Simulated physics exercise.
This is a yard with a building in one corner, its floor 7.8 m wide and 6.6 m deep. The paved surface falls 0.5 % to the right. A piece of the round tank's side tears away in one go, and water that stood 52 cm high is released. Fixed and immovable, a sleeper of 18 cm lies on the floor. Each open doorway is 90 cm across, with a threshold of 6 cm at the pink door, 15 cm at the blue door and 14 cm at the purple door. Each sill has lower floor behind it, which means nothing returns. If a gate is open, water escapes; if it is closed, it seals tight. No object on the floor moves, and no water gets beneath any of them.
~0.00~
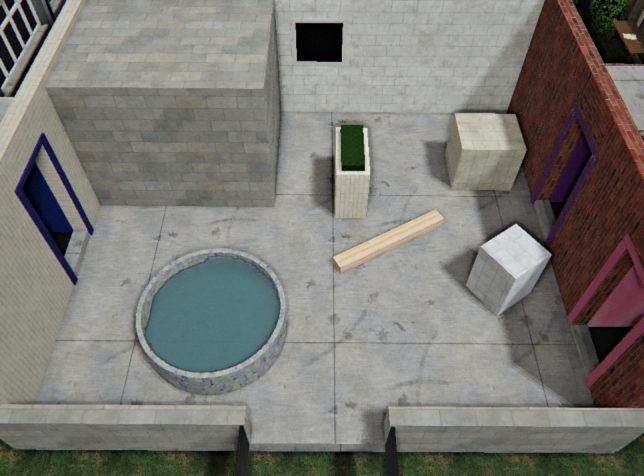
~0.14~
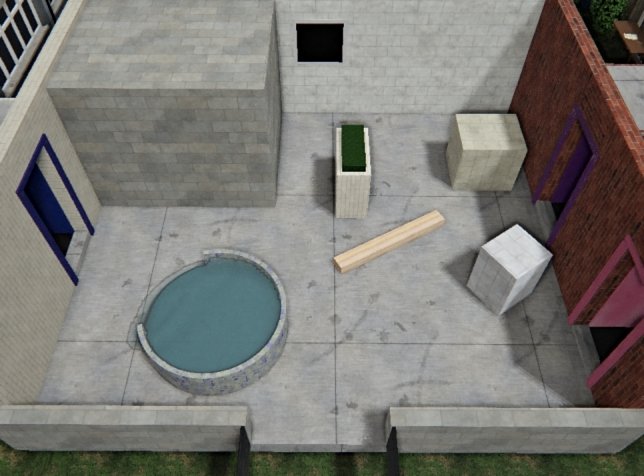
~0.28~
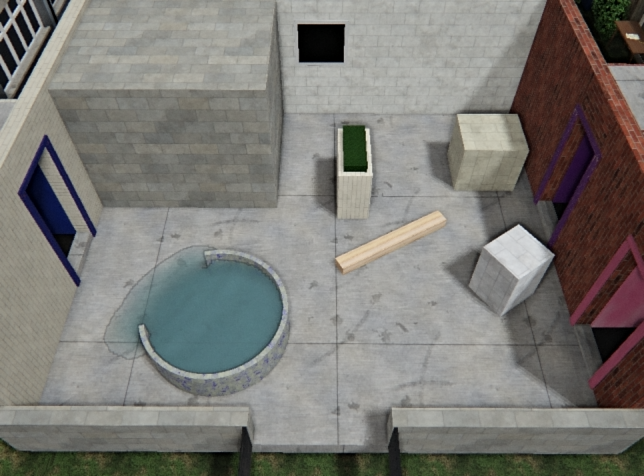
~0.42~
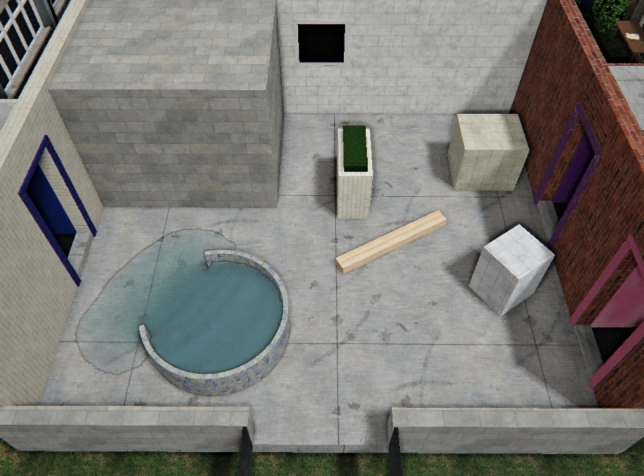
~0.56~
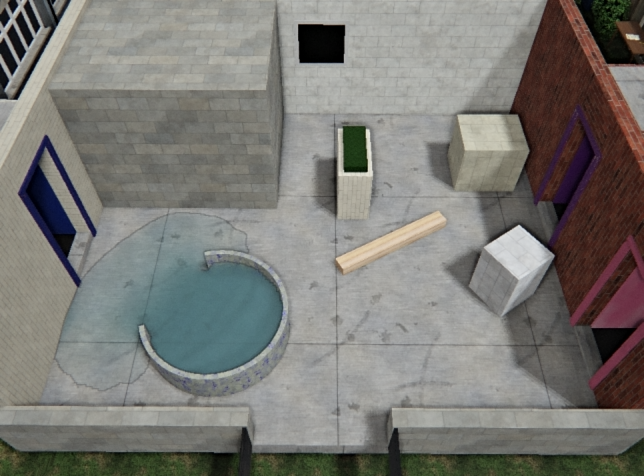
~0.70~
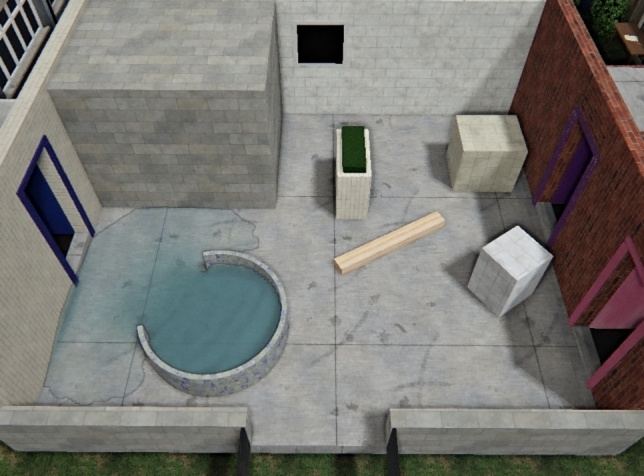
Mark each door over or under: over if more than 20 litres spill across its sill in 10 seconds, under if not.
Pink door under, blue door over, purple door under.
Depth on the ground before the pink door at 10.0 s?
Around 6.5 cm deep.
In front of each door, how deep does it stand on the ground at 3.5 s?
In cm: Pink 0, blue 17, purple 0.
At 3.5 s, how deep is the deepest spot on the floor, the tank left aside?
Max around 19 cm.
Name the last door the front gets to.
That would be the pink one.
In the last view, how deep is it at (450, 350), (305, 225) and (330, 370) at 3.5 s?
Spot one 0 cm, spot two 5 cm, spot three 0 cm.
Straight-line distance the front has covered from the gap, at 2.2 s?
It comes to some 2.6 metres.
After 1.4 s water covers 15 % of the floor and is deepest (42 cm) near (98, 222); pink door not reached, blue door 27 cm at the sill, 6 L in, purple door not reached.
After 2.2 s water covers 20 % of the floor and is deepest (34 cm) near (100, 214); pink door not reached, blue door 28 cm at the sill, 45 L in, purple door not reached.
After 3.5 s water covers 30 % of the floor and is deepest (19 cm) near (100, 214); pink door not reached, blue door 17 cm at the sill, 92 L in, purple door not reached.
After 6.0 s water covers 55 % of the floor and is deepest (14 cm) near (176, 426); pink door not reached, blue door 9 cm at the sill, 96 L in, purple door not reached.
After 10.0 s water covers 80 % of the floor and is deepest (7 cm) near (84, 425); pink door 6 cm at the sill, 2 L in, blue door 4 cm at the sill, 96 L in, purple door 2 cm at the sill, 0 L in.
